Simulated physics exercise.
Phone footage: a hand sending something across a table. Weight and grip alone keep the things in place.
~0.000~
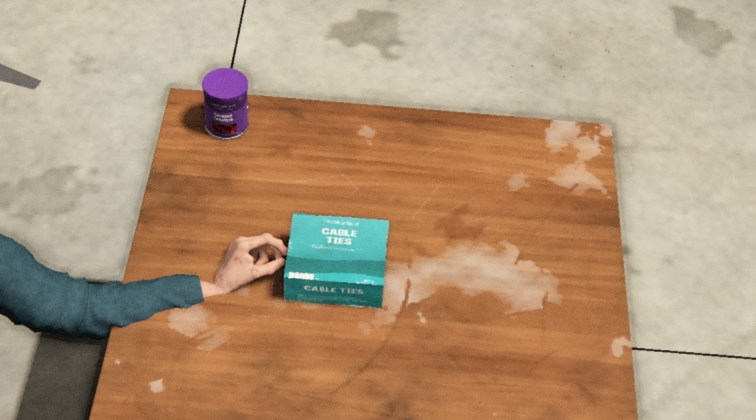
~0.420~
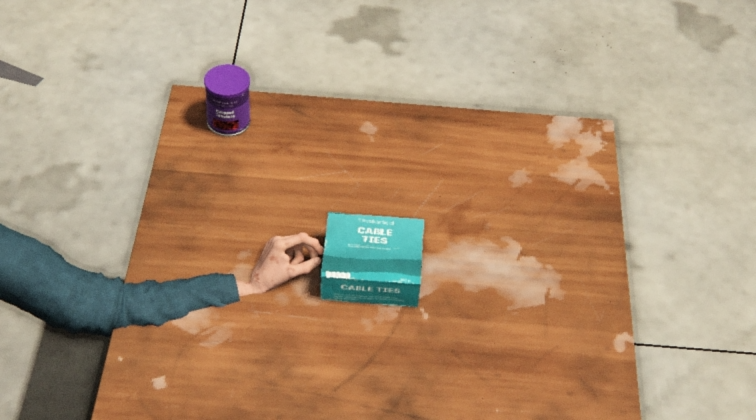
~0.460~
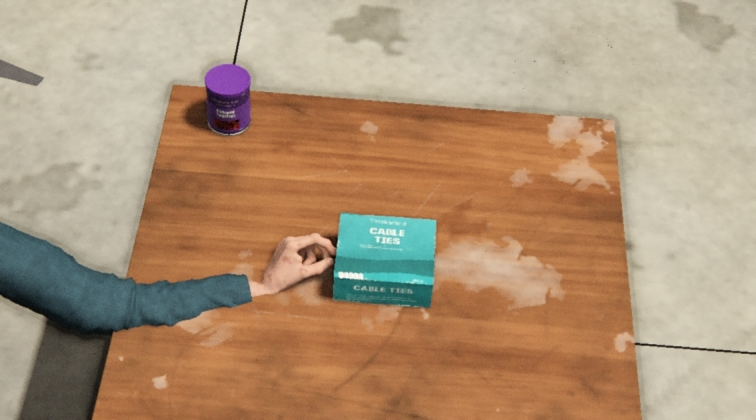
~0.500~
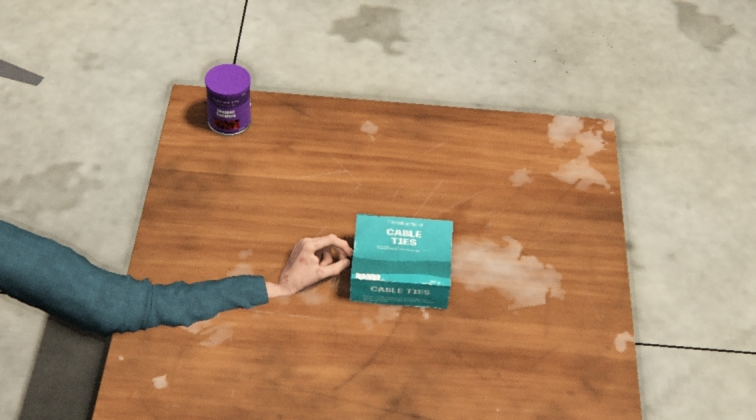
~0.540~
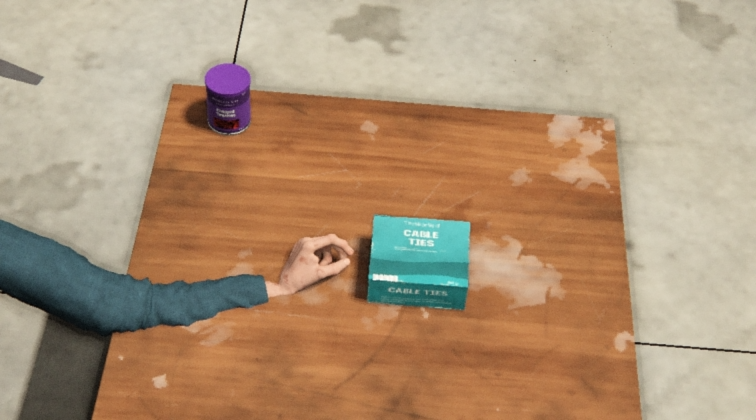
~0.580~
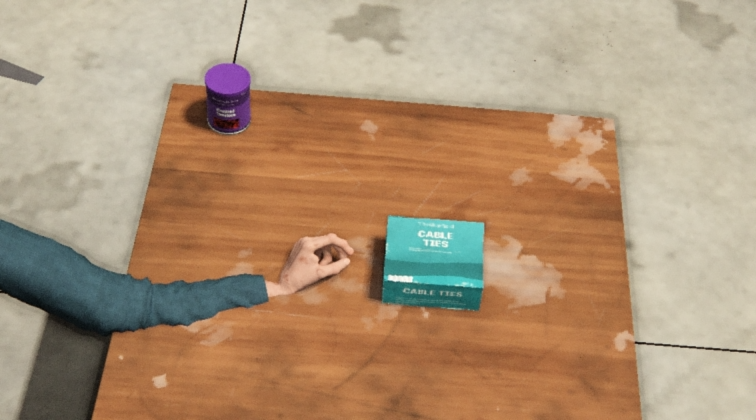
A hand pushes a turquoise cable ties box right across a wooden table, then stops while the box slides farther.
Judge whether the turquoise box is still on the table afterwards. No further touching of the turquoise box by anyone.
Never off.
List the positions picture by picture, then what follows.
The first picture shows under the hand; turquoise box (337, 260).
The second picture shows under the hand; turquoise box (373, 259).
The third picture shows under the hand; turquoise box (385, 260).
The fourth picture shows turquoise box (402, 261).
The fifth picture shows turquoise box (419, 262) moved a little.
The sixth picture shows turquoise box (433, 263) moved a little.
By 0.68 s, turquoise box moved a little near (456, 265).
By 0.78 s, turquoise box moved about its own width near (462, 265).
When it is over (1.3 s), moved from the start, turquoise box. End places, in pixels of the last picture, turquoise box near (462, 265).
